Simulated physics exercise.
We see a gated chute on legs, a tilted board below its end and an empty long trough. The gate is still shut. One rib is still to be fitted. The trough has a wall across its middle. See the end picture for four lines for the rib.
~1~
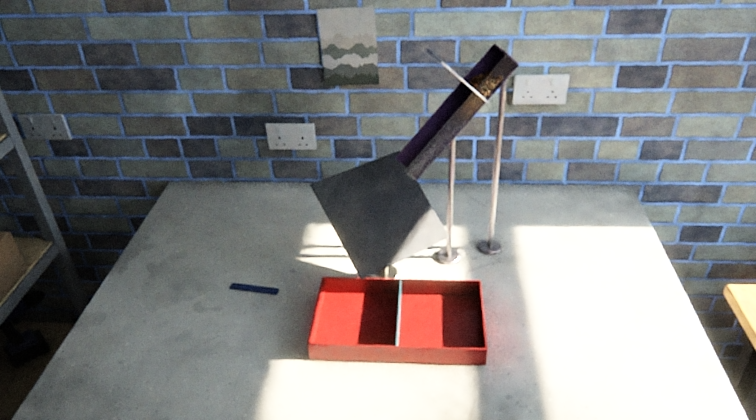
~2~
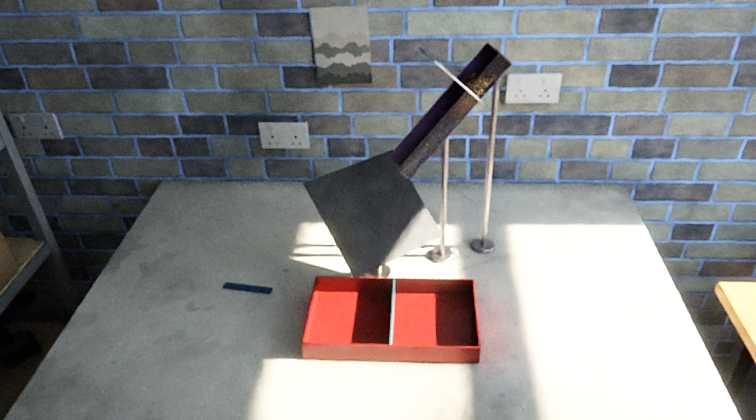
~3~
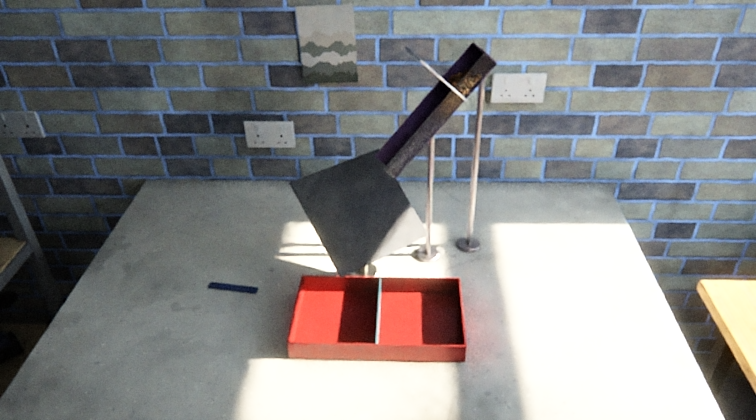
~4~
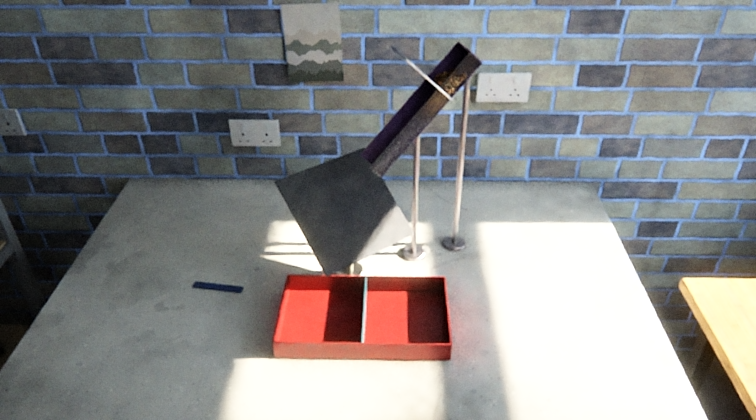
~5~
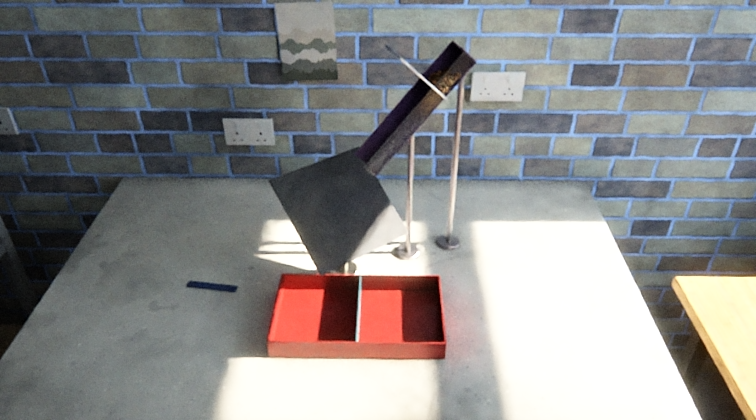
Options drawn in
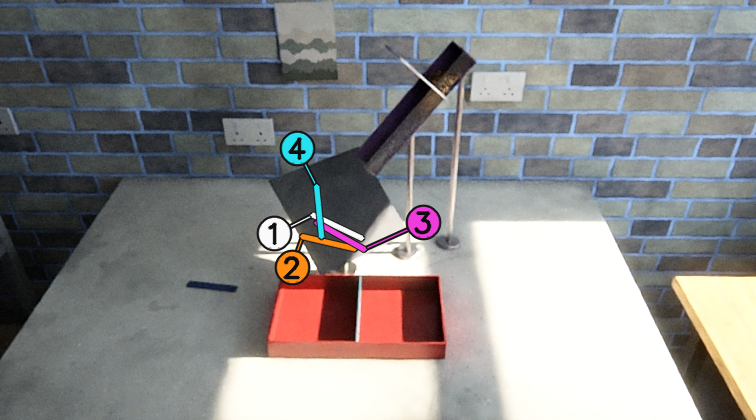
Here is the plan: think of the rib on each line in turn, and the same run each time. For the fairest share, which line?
I would pick line 4.
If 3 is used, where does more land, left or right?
Right.
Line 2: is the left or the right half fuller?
Right.
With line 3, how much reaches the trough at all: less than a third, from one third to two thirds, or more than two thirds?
More than two thirds.
On the marked copy, line 1 from (313, 215) to (361, 238); line 2 from (302, 236) to (354, 248); line 3 from (317, 222) to (364, 249); line 4 from (316, 186) to (321, 236).
With 1, of what is caught, a small part in the left half, nearly all in the right.
With 2, of what is caught, a small part in the left half, most in the right.
With 3, of what is caught, a small part in the left half, nearly all in the right.
With 4, of what is caught, about two thirds in the left half, about a third in the right.
